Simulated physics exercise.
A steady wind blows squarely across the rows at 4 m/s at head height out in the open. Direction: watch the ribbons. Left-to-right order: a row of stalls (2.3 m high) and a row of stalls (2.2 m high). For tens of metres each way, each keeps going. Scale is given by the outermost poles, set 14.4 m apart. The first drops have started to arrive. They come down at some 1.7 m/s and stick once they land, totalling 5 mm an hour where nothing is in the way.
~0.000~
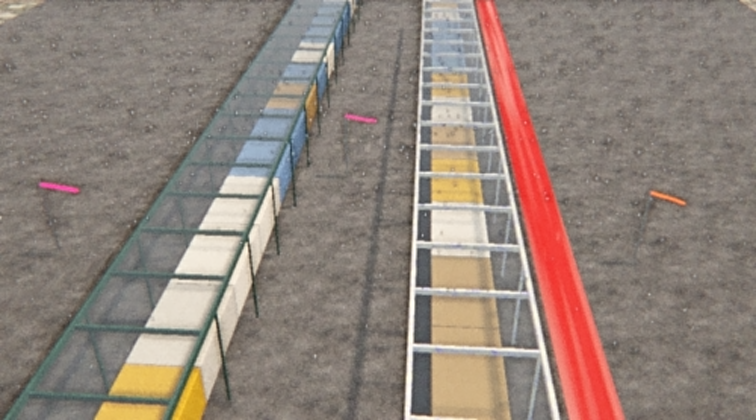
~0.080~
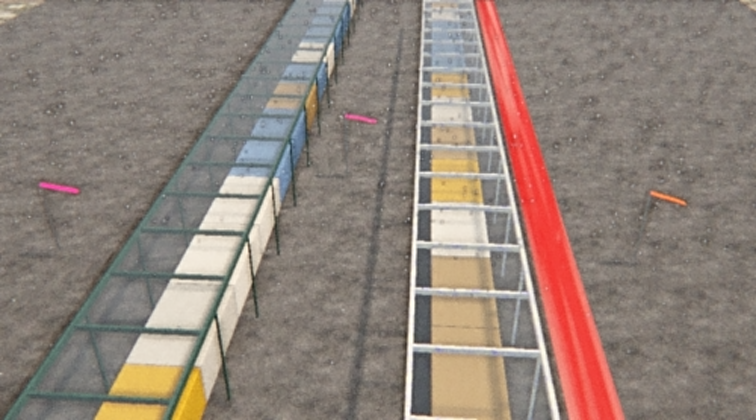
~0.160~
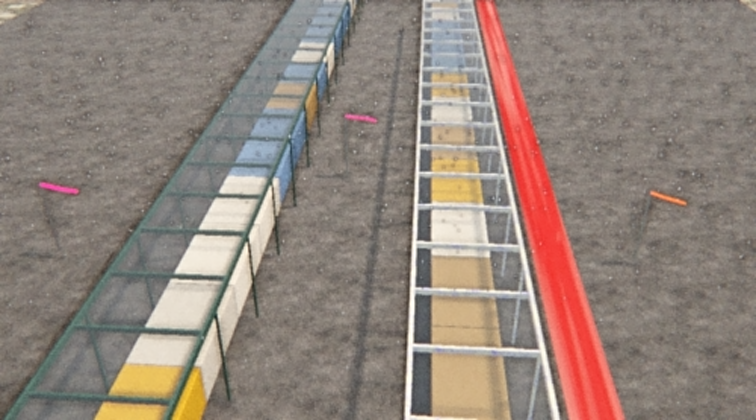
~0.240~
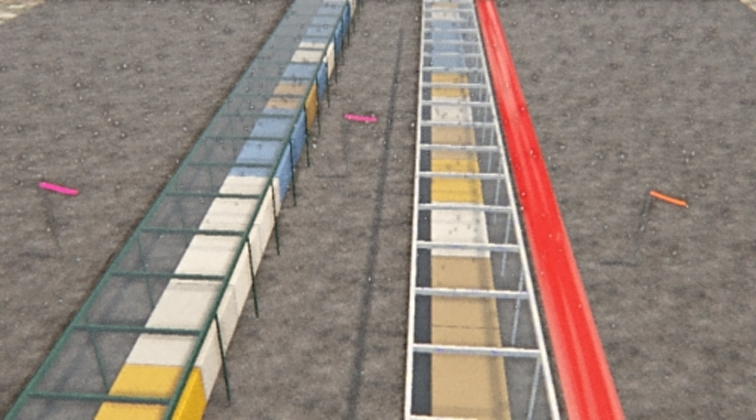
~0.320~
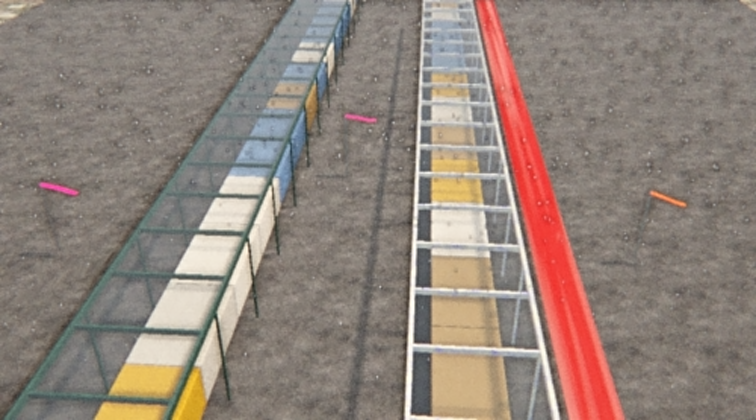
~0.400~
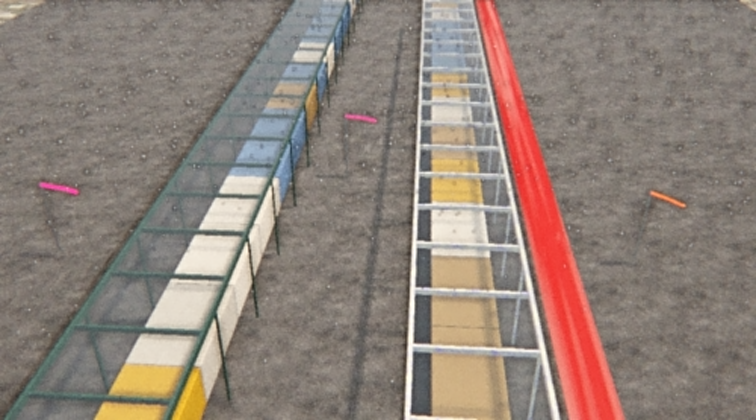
In the video, two long rows of stalls, one green-railed and one white-railed beside a red strip, stretch across grey ground, while two pink ribbons and an orange one stay nearly level, barely stirring, as scattered raindrops flicker.
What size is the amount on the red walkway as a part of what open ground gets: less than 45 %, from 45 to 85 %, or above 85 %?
Under 45 %.
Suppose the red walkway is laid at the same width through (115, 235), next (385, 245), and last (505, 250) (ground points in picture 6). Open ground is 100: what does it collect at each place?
Going place by place, it's about 90, 20 and 40 %.
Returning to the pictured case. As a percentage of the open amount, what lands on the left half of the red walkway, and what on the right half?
Some 15 percent on the left half and some 4 percent on the right half.
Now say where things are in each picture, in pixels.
In the first picture, the left ribbon ends at (78, 191), leaning 80 degrees to the right.
In the second picture, the right ribbon ends at (685, 204), leaning 70 degrees to the right and the red one passes (552, 254).
In the third picture, the inner ribbon ends at (376, 121), leaning 80 degrees to the right, above the rows the drops slant 70 degrees from upright, towards the right and the top of the right row of stalls crosses (460, 146).
In the fourth picture, the left ribbon ends at (77, 192), leaning 80 degrees to the right and the red one passes (539, 203).
In the fifth picture, the right ribbon ends at (685, 205), leaning 70 degrees to the right and above the rows the drops slant 70 degrees from upright, towards the right.
In the sixth picture, the inner ribbon ends at (376, 121), leaning 80 degrees to the right and the top of the left row of stalls crosses (245, 136).
In 10 minutes the red walkway collects 0.1 mm against 0.8 mm in the open.
In 30 minutes the red walkway collects 0.2 mm against 2.5 mm in the open.
In 60 minutes the red walkway collects 0.4 mm against 5.0 mm in the open, so the red walkway has 9 % of the open amount; the left half of it has 13 %, the right half 4 %.
